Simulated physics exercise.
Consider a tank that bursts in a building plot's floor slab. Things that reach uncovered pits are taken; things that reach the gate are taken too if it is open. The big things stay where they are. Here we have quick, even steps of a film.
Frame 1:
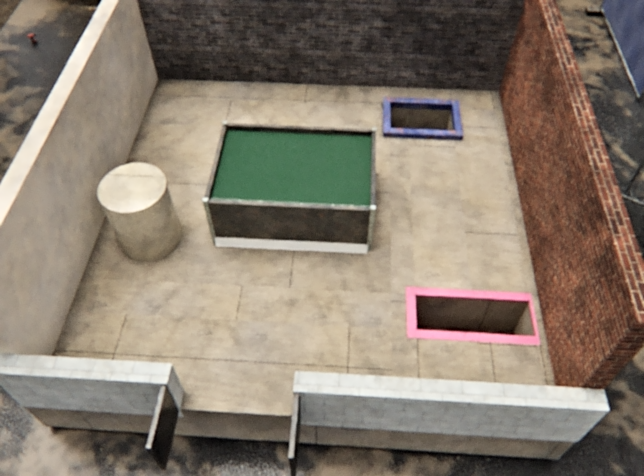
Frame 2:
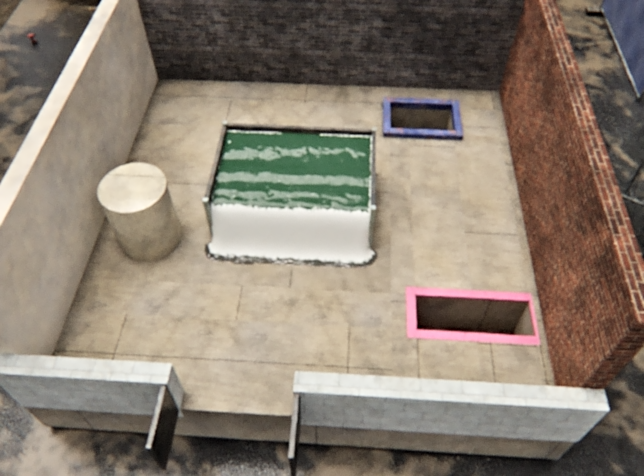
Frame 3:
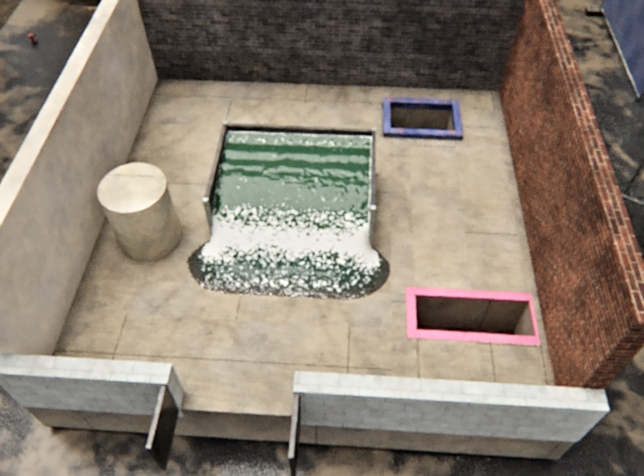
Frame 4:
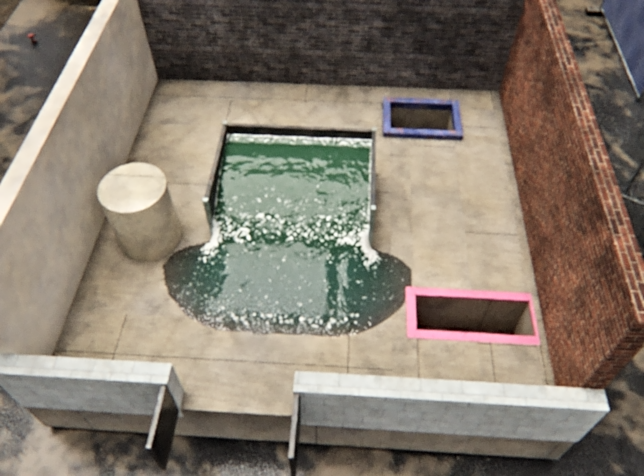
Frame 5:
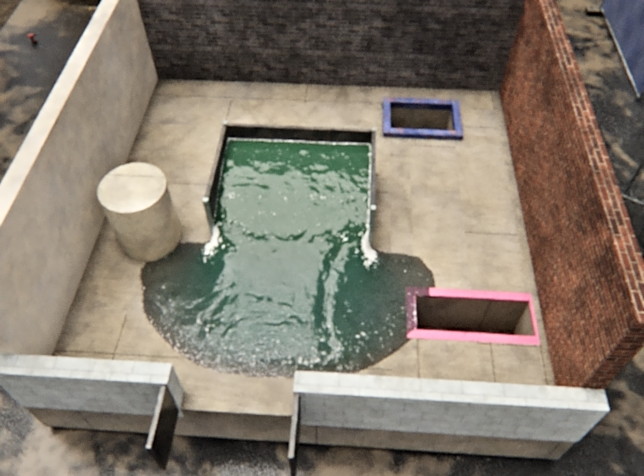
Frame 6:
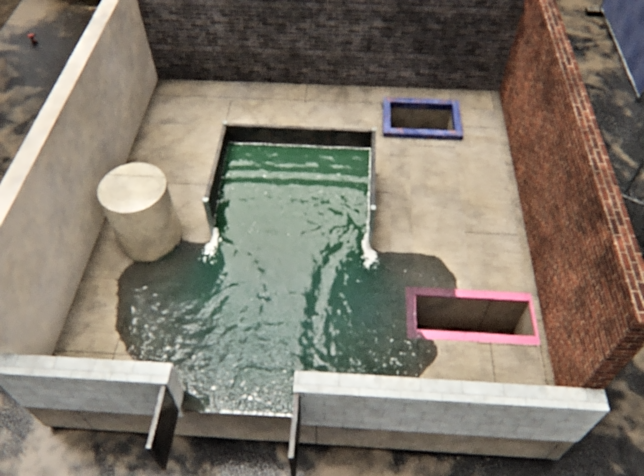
Green water bursting from an open tank in a walled plot, spreading across the pale floor around a pink-rimmed pit's edge.
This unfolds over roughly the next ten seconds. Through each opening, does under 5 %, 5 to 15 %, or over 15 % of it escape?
Result: The gate drains a share exceeding fifteen per cent; the blue pit drains a share short of five per cent; the pink pit drains a share exceeding fifteen per cent.
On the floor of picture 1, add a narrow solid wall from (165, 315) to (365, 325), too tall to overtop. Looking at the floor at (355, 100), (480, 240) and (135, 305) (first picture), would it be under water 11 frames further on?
In the order you listed them: Unsoaked, soaked, soaked.
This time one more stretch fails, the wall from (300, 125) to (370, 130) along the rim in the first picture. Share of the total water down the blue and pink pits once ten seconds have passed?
Blue 12 %, pink 12 %.
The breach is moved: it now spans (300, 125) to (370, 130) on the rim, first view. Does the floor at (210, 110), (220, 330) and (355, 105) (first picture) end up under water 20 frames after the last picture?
Point 1: Inundated; point 2: Unwetted; point 3: Inundated.
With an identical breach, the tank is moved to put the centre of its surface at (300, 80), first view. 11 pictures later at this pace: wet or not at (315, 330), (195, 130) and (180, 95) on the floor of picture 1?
Location one: Soaked; location two: Bone dry; location three: Bone dry.
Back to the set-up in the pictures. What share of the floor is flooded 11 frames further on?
It comes to 35 per cent.
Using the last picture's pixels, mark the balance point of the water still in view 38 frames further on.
About (257, 268) in the last view.
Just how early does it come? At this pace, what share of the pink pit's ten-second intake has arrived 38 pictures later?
Around 80 percent.
A moment on, water covers 35 % of the floor; the gate 11 %, the blue pit 0 %, the pink pit 1 %.
Next, water covers 35 % of the floor; the gate 24 %, the blue pit 0 %, the pink pit 3 %.
Then, water covers 45 % of the floor; the gate 34 %, the blue pit 0 %, the pink pit 11 %.
Later, water covers 55 % of the floor; the gate 41 %, the blue pit 0 %, the pink pit 20 %.
In the end, water covers 70 % of the floor; the gate 45 %, the blue pit 0 %, the pink pit 25 %.
